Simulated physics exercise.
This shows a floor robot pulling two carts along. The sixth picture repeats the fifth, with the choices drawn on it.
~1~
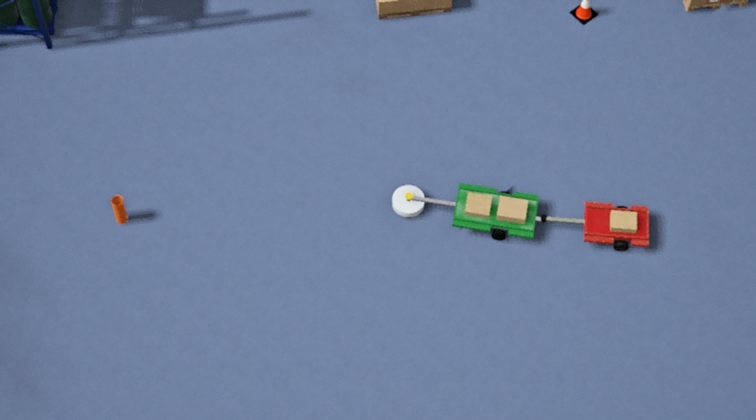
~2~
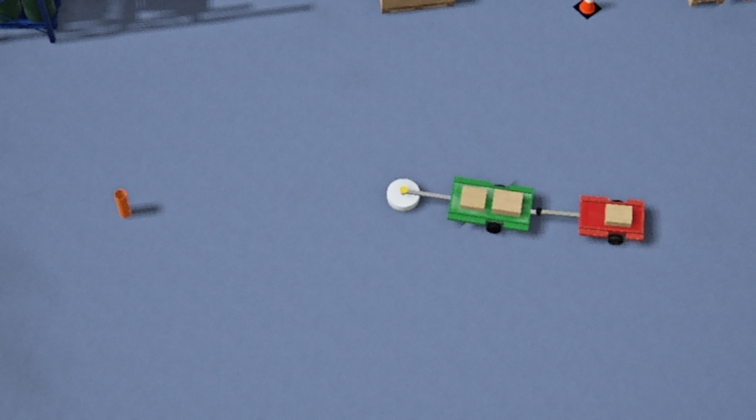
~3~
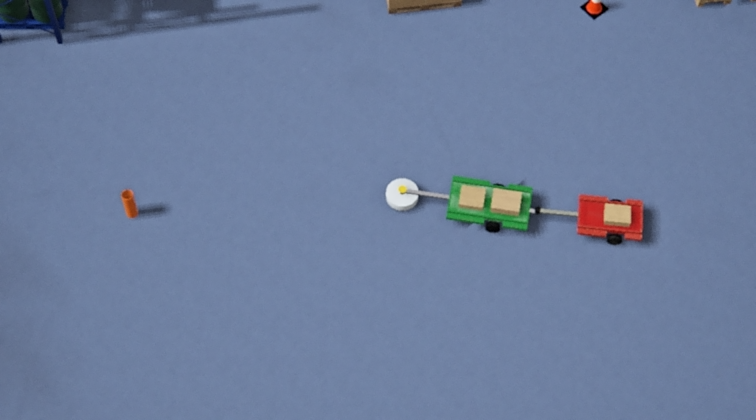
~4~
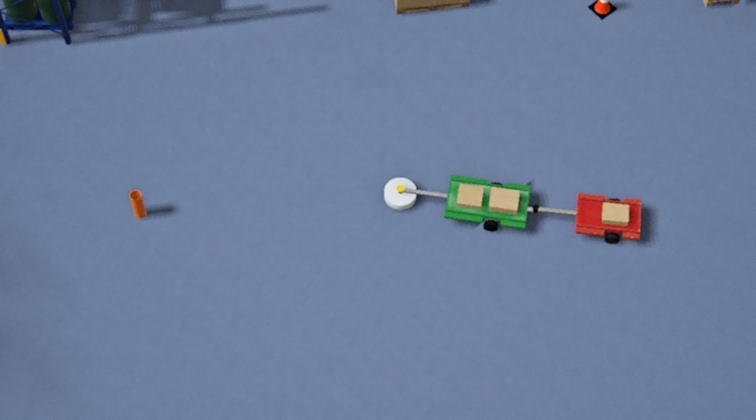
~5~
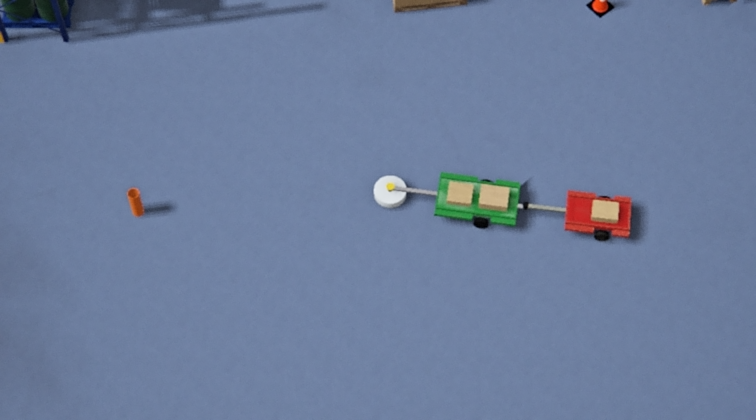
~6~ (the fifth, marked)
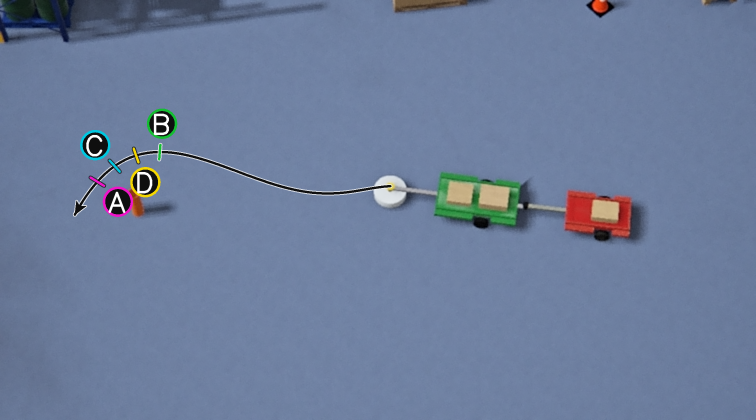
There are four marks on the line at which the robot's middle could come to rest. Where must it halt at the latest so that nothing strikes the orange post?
Up to mark A.
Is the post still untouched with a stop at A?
For that mark, yes.
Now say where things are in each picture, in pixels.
Red cart (616, 223); orange post (122, 219); robot (408, 200), in the first picture.
Robot (403, 194); green cart (491, 203); red cart (611, 217); orange post (125, 213), in the second picture.
Robot (402, 193); green cart (490, 202); red cart (610, 217); orange post (132, 213), in the third picture.
Robot (400, 193); green cart (488, 201); red cart (608, 216); orange post (141, 214), in the fourth picture.
Robot (390, 191); green cart (478, 198); red cart (598, 213); orange post (138, 212), in the fifth picture.
On the marked copy, A at (97, 182); B at (160, 152); C at (115, 166); D at (136, 155); the route from (390, 186) via (217, 164) to (75, 215).
Taking A. A third of the way, robot (281, 191), last cart (489, 201).
Two thirds of the way, robot (182, 159), last cart (382, 193).
When it is over, robot (99, 186), last cart (300, 177); nothing has been touched.
As for the rest, B is safe but short; C is safe but short; D is safe but short.
